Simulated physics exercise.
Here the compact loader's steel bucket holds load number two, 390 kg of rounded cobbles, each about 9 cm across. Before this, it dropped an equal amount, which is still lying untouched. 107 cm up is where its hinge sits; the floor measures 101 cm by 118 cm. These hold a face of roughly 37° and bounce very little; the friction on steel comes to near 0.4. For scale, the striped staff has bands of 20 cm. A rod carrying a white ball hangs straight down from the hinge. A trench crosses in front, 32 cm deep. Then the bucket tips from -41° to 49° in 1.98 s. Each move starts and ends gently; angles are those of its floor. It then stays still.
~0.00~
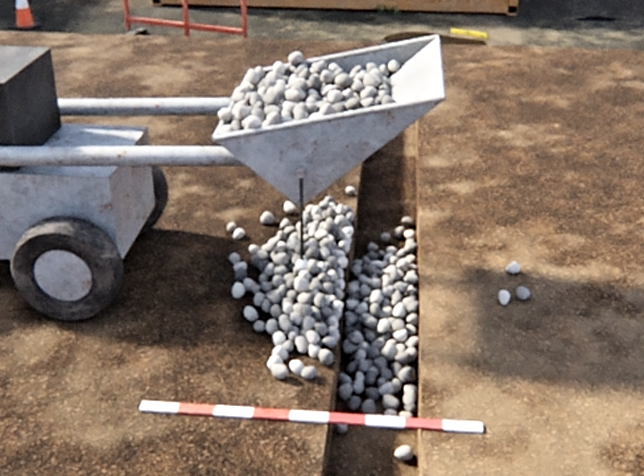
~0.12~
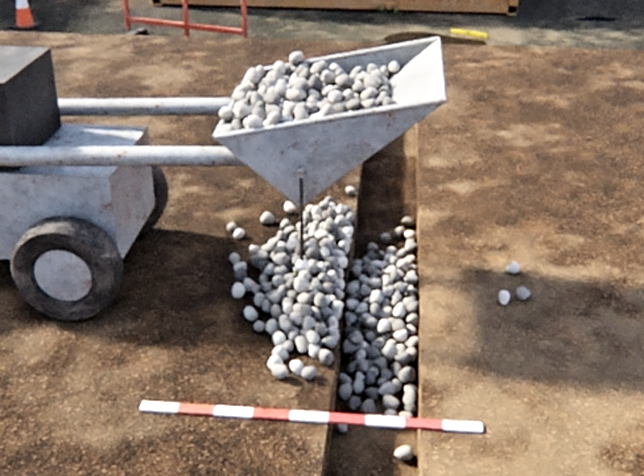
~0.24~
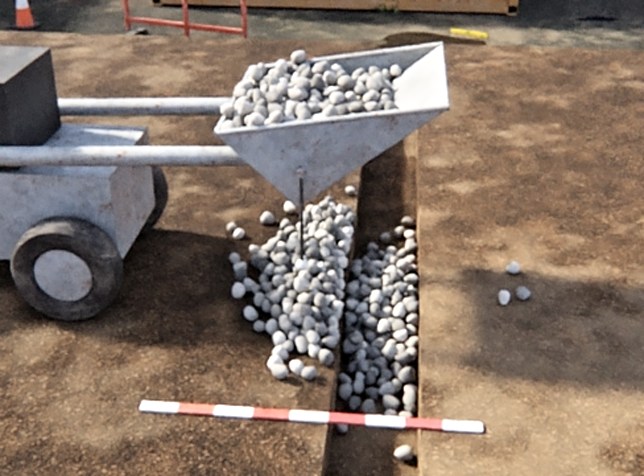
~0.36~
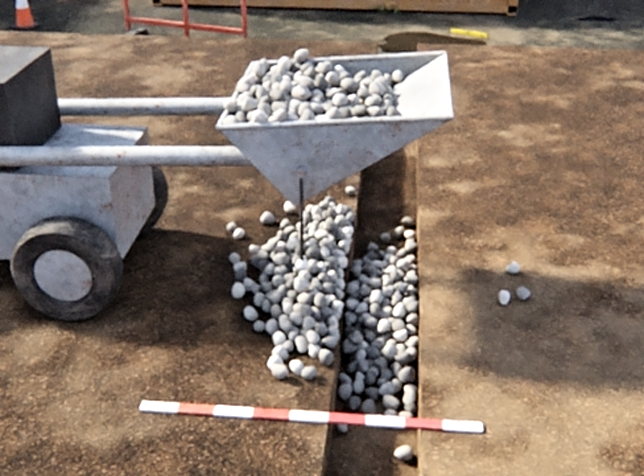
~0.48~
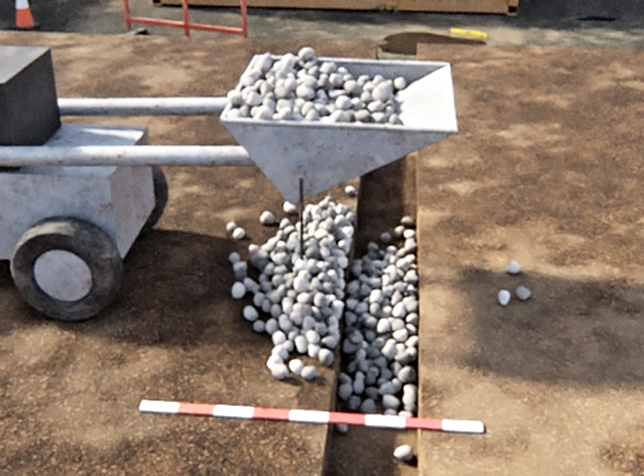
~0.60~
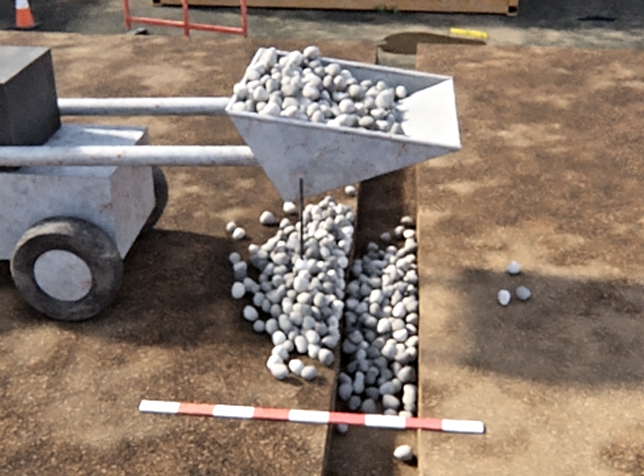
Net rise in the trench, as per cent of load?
Roughly 44 percent.
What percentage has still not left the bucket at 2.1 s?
It keeps some 10 percent of its load.
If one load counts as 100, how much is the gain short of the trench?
Roughly 0 per cent of a load.
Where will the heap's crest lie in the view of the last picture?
The top of the heap sits near (438, 265).
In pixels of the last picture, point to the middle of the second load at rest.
Roughly at (433, 280) in the last picture.
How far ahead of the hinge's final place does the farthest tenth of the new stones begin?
About 130 cm.
After 1.5 s the floor is at 35°; in per cent of one load, 98 in the bucket, 46 short of the trench, 55 in the trench, 1 past the trench; the foremost stones are at (455, 260).
After 2.1 s the floor is at 49°; in per cent of one load, 11 in the bucket, 46 short of the trench, 96 in the trench, 47 past the trench; the foremost stones are at (531, 275).
After 2.4 s the floor is at 49°; in per cent of one load, 0 in the bucket, 46 short of the trench, 97 in the trench, 57 past the trench; the foremost stones are at (597, 306).
After 5.1 s the floor is at 49°; in per cent of one load, 0 in the bucket, 46 short of the trench, 97 in the trench, 56 past the trench; the foremost stones are at (630, 310). Net gain in the trench, 44.
